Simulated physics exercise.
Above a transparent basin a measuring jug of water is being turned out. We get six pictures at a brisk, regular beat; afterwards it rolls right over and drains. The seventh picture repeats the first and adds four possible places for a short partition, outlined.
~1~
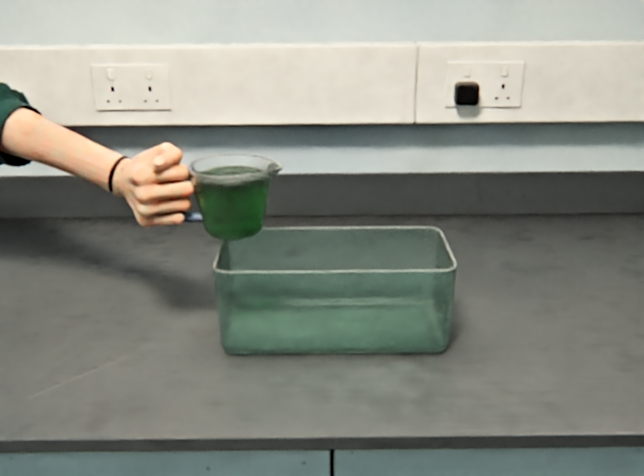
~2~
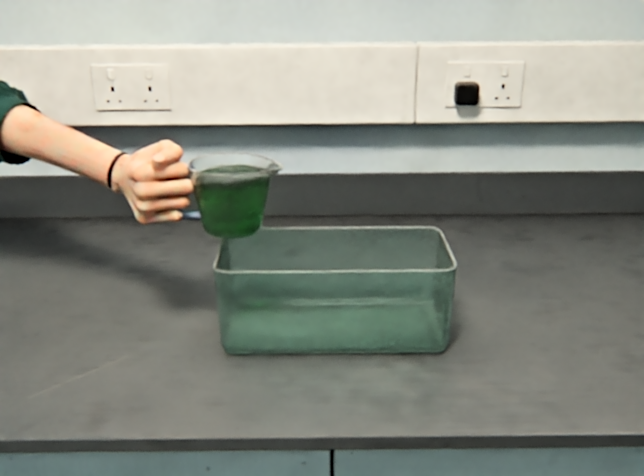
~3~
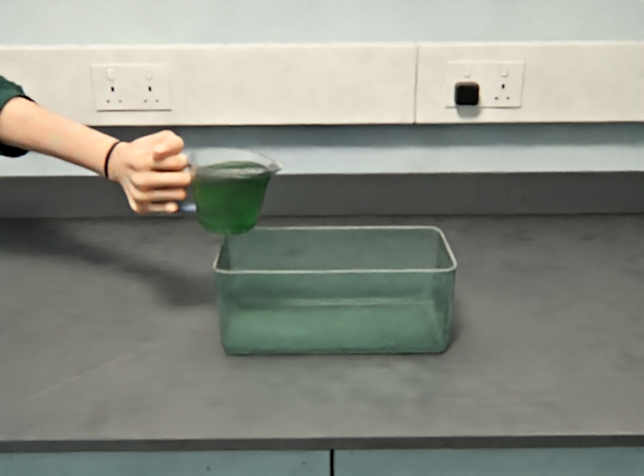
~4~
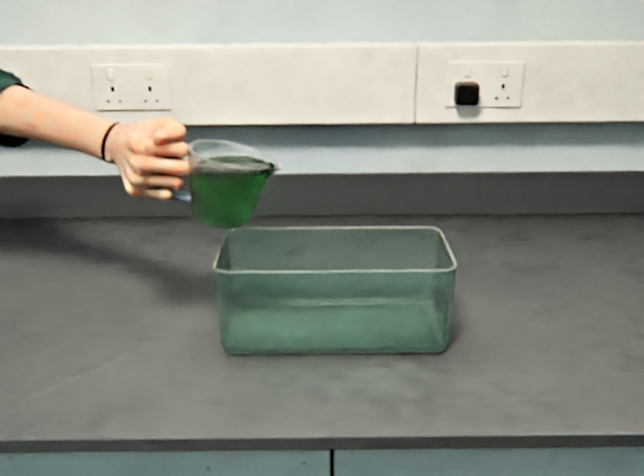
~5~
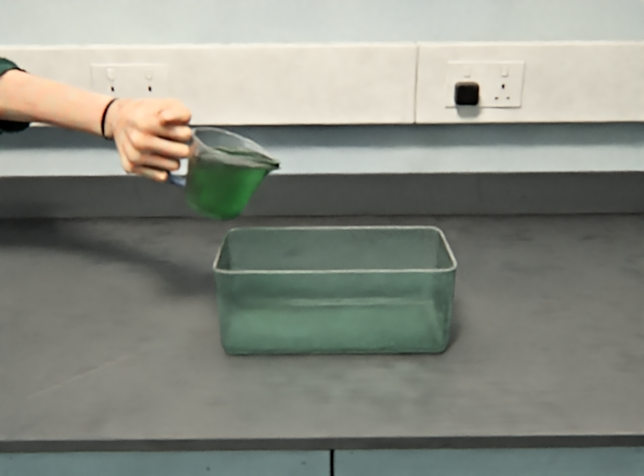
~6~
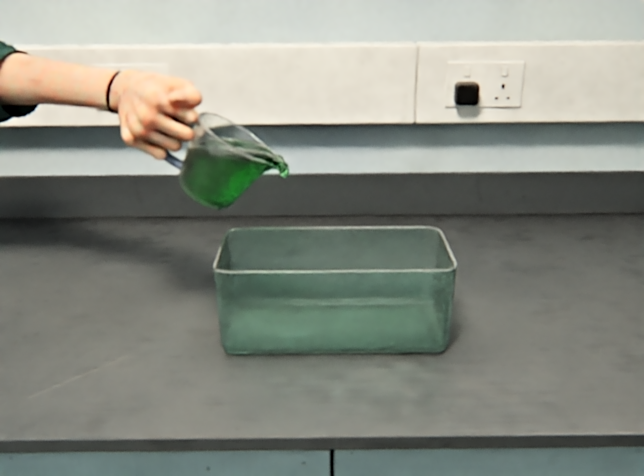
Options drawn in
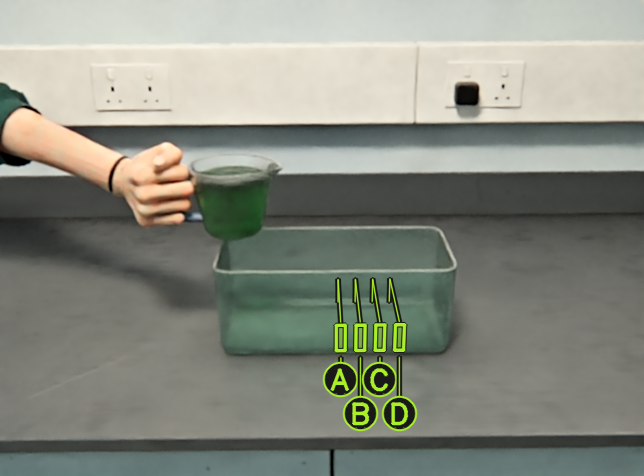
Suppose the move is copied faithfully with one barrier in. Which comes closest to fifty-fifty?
B beats the others.
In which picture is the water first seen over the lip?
Picture 6.
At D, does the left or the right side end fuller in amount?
The left one.
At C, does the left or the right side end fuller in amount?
More ends on the left.
In lime, A at (340, 357); B at (360, 357); C at (379, 357); D at (399, 357).
For position A, about 13 % ends left of the wall and 86 % right of it.
For position B, about 51 % ends left of the wall and 48 % right of it.
For position C, about 92 % ends left of the wall and 6 % right of it.
For position D, about 89 % ends left of the wall and 8 % right of it; 3 % is lost outside.
